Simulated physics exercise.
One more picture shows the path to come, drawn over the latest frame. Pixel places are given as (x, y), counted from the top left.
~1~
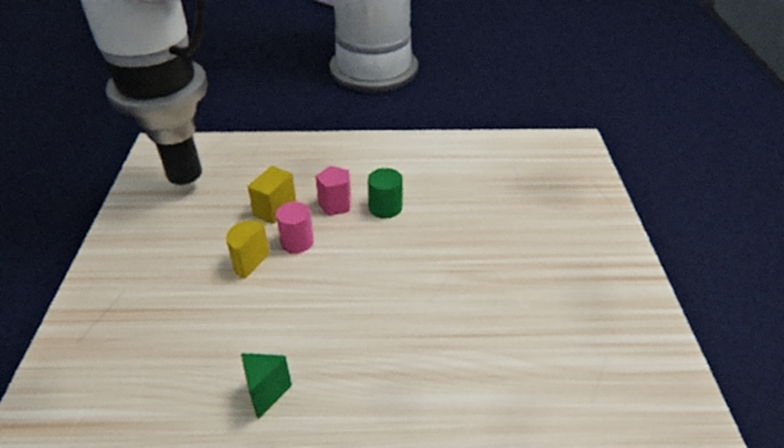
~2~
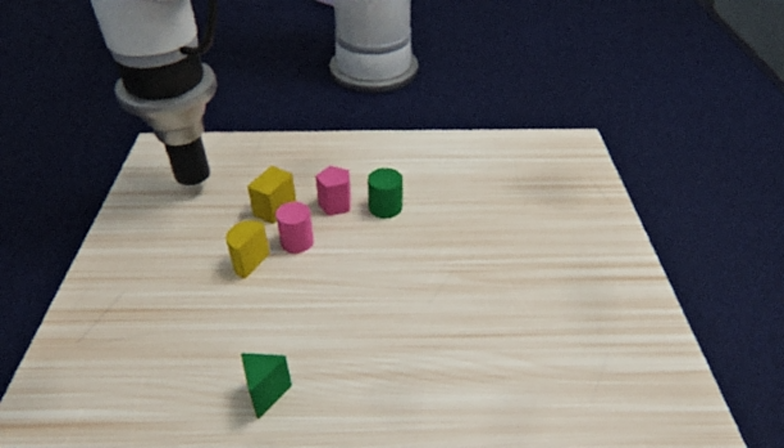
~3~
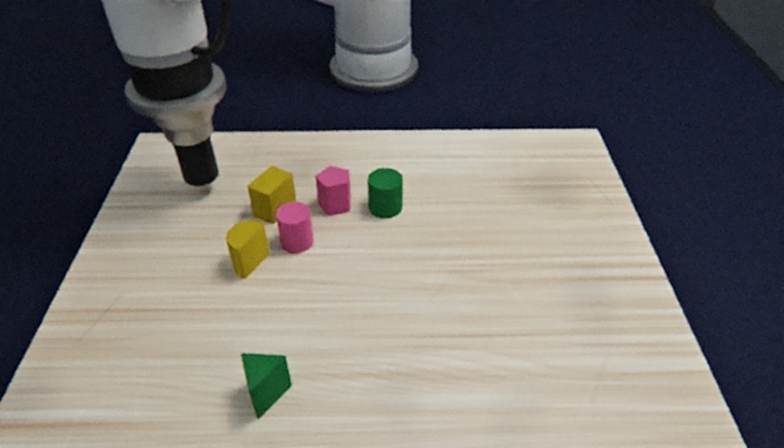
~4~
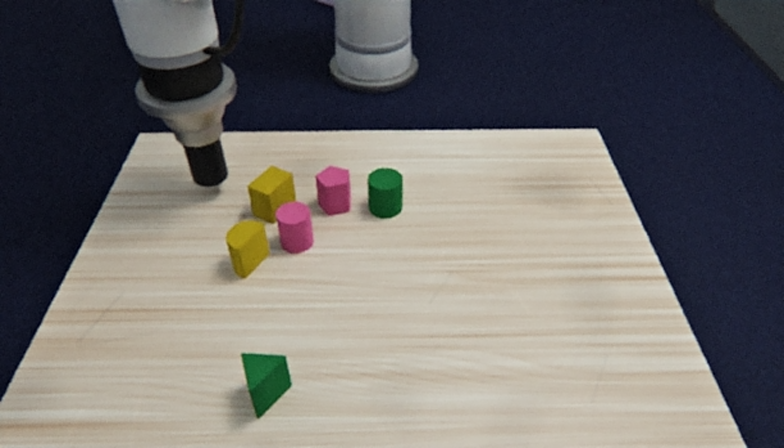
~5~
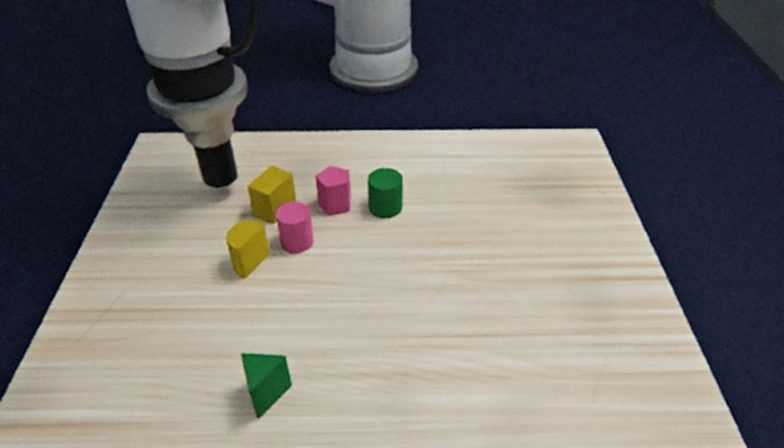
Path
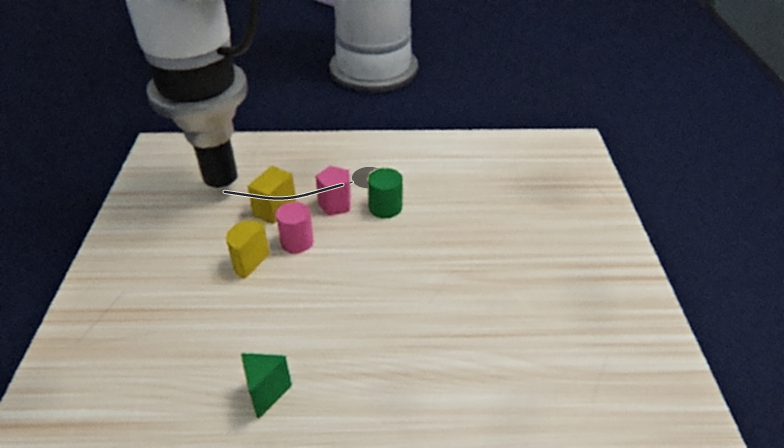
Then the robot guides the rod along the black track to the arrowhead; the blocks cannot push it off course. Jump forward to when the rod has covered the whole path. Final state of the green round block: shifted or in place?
It is still on its spot.
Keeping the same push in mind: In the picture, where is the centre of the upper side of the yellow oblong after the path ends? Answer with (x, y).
I expect it at (296, 187).
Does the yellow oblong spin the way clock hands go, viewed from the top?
Going by the path, yes.
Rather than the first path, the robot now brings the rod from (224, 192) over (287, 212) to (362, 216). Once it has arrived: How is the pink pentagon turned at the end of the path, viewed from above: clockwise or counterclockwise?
Counterclockwise from above.
The line goes from (224, 192) by way of (272, 198) and (322, 190) to (369, 177).
The first path, step by step. One third of the way, rod at (270, 185); yellow oblong at (285, 185), turned 30° clockwise.
Two thirds of the way, rod at (322, 176); yellow oblong at (296, 187), turned 60° clockwise; pink pentagon at (342, 176), turned 20° clockwise.
At the end, rod at (368, 164); yellow oblong at (296, 187), turned 60° clockwise; pink pentagon at (346, 176), turned 35° clockwise; green round block unmoved.
